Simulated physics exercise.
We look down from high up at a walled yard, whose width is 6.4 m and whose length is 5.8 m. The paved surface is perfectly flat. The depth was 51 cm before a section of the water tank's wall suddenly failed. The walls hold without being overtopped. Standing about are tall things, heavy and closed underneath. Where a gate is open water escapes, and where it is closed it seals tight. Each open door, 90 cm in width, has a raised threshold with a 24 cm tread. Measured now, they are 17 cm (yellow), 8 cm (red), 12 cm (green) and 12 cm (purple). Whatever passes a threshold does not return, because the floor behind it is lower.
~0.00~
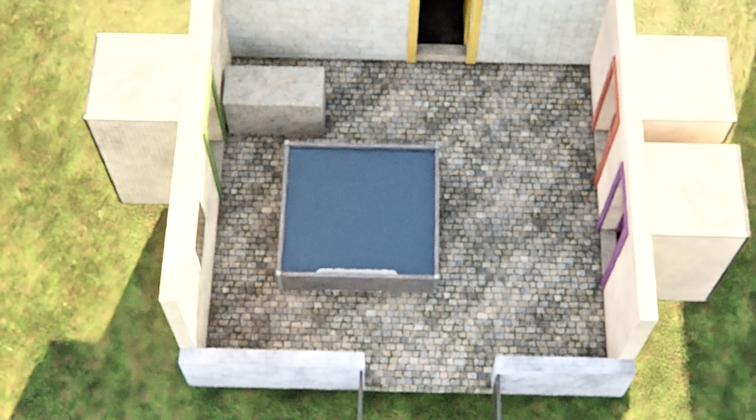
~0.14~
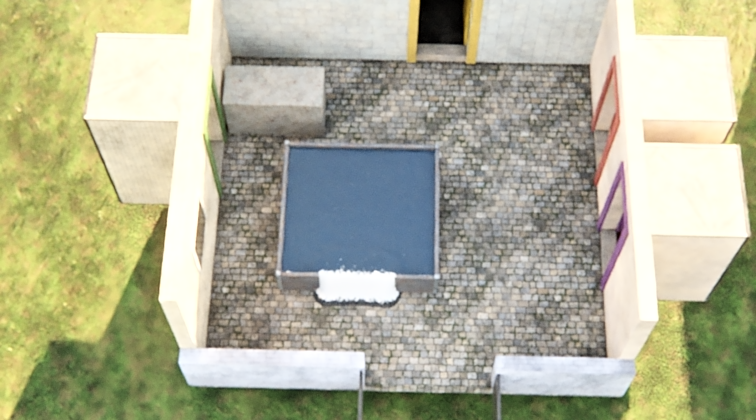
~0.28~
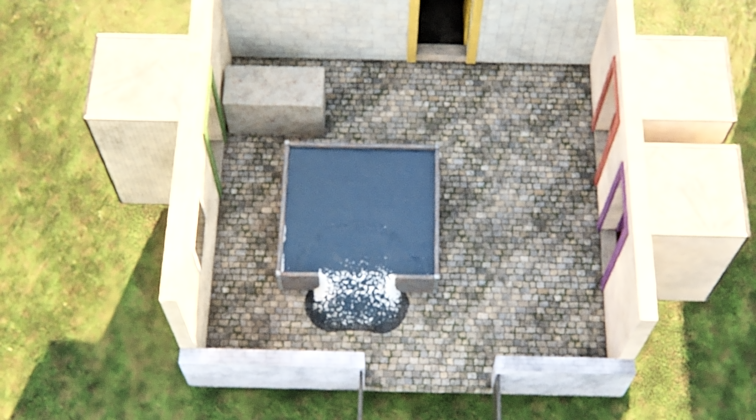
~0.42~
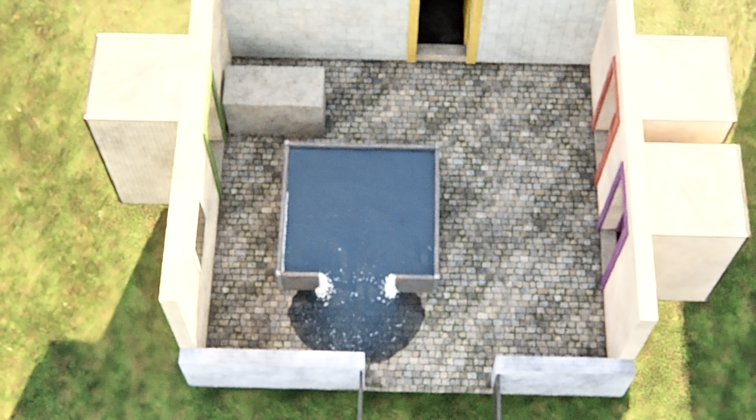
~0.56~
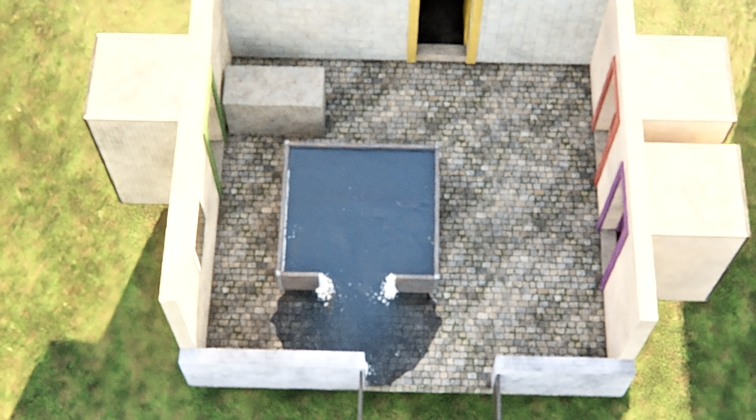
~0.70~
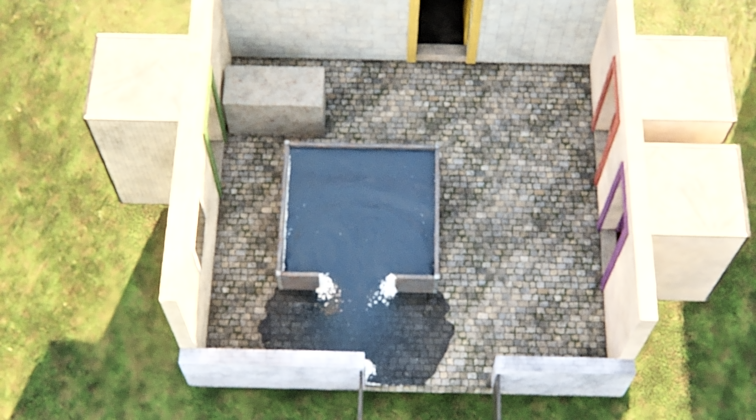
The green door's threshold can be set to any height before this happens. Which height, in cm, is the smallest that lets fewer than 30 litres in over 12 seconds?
The smallest is roughly 11.5 cm.
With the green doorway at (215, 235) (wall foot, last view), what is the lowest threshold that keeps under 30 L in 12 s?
Minimum: About 8.0 cm.
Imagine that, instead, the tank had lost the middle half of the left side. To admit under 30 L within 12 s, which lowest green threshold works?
Some 21 cm.
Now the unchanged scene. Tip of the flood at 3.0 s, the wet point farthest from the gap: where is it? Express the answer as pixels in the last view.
(224, 155).
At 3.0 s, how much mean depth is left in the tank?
Around 29 cm on average.
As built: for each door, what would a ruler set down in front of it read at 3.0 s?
In cm: Yellow 0, red 0, green 2, purple 0.
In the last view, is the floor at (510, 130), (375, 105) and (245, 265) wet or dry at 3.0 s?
Status: Clear / clear / submerged.
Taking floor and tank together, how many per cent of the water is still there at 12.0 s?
Roughly 58 %.
After 1.4 s water covers 15 % of the floor, deepest (37 cm) near (341, 369); it has not reached the green door.
After 3.0 s water covers 25 % of the floor, deepest (30 cm) near (216, 366); 2 cm at the green door, 0 litres in over its 12 cm threshold.
After 12.0 s water covers 80 % of the floor, deepest (12 cm) near (284, 367); 11 cm at the green door, 25 litres in over its 12 cm threshold.
At the green door as built, the water arrived by 2.8 s and peaked near 17 cm at 5.8 s.
Run again over the same 12 s with other heights there, 45 litres in over 10.5 cm, 10 litres over 14 cm. The limit of 30 litres is kept from about 11.5 cm up.
